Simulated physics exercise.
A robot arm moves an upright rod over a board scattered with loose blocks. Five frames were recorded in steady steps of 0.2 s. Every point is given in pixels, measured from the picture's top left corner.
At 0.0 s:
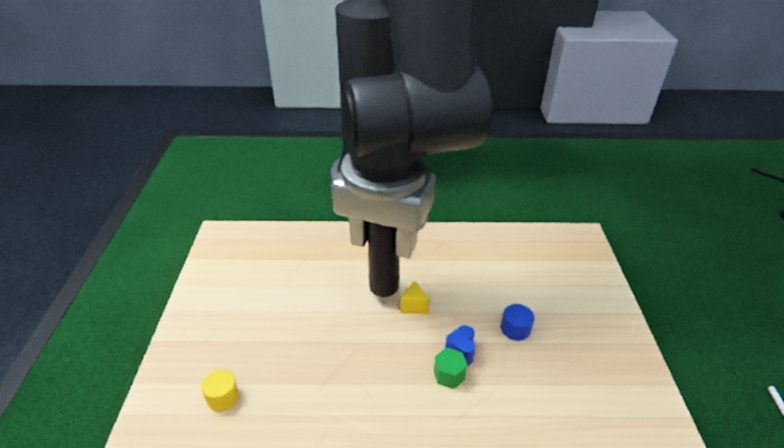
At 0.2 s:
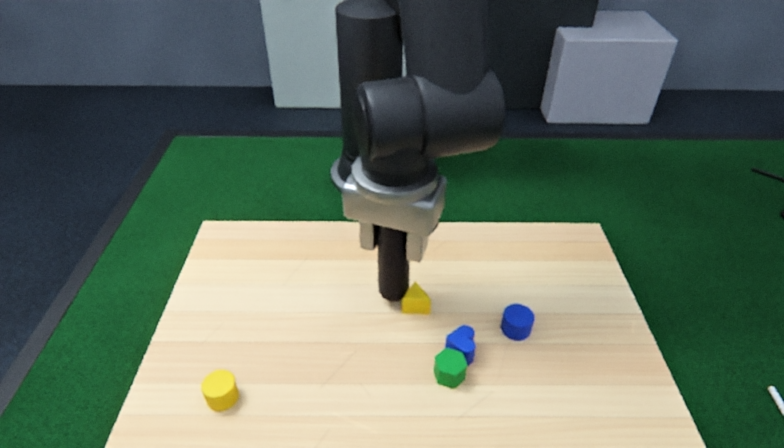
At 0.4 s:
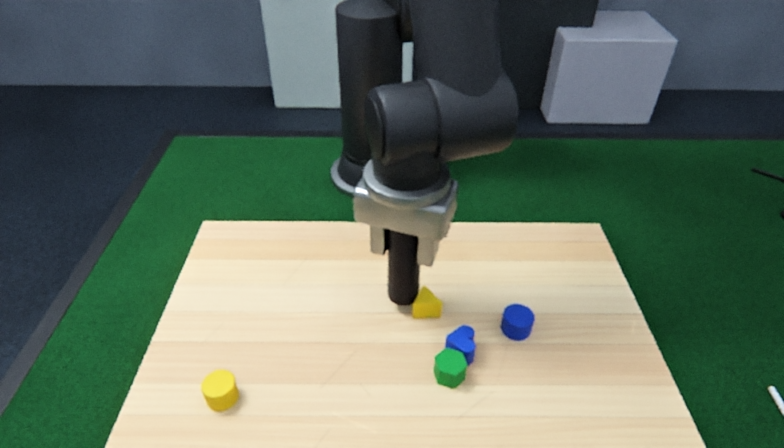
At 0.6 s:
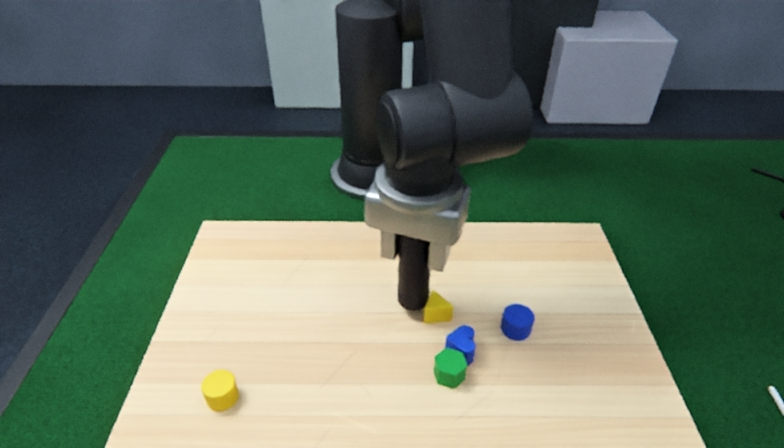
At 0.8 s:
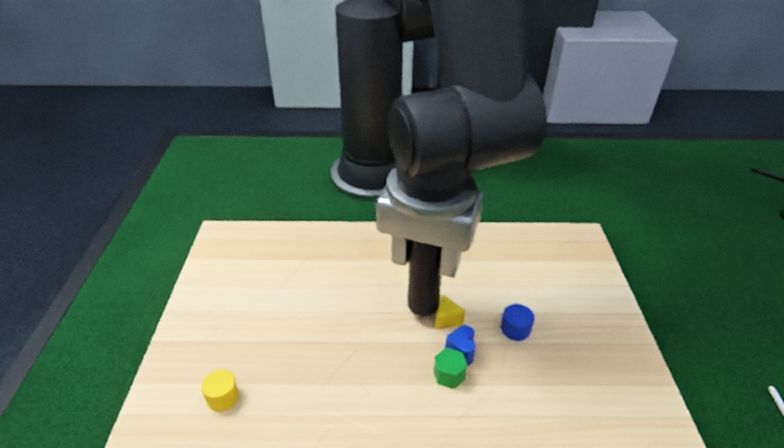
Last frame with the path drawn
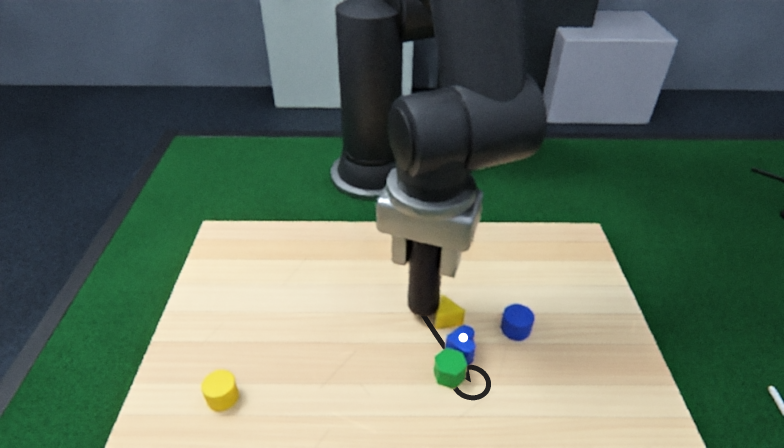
On a wooden board, a robot arm's dark rod nudges a yellow triangular block slightly right.
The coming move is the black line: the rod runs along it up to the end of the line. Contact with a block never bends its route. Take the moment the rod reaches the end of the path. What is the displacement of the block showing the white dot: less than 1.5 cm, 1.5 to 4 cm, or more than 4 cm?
The block showing the white dot moves over 4 cm.
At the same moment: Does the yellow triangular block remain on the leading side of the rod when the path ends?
I expect not.
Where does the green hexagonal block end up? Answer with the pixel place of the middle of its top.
The middle of its top is at (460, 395).
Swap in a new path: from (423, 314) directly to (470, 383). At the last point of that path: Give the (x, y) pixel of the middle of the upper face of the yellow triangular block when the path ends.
At pixel (462, 313).
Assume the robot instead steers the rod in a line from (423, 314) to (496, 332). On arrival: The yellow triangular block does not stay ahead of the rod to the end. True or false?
My answer: False.
The drawn path runs from (423, 314) to (471, 382); the dot is on the blue heart-shaped block.
On the path given first. One third of the way, rod at (438, 327); yellow triangular block at (461, 313), turned 35° anticlockwise.
Two thirds of the way, rod at (454, 350); yellow triangular block at (462, 313), turned 40° anticlockwise; green hexagonal block at (455, 374), turned 15° clockwise; blue heart-shaped block at (485, 353), turned 35° anticlockwise.
At the end, rod at (472, 373); yellow triangular block at (462, 313), turned 40° anticlockwise; green hexagonal block at (460, 394), turned 65° clockwise; blue heart-shaped block at (503, 362), turned 60° anticlockwise; blue round block not moved.
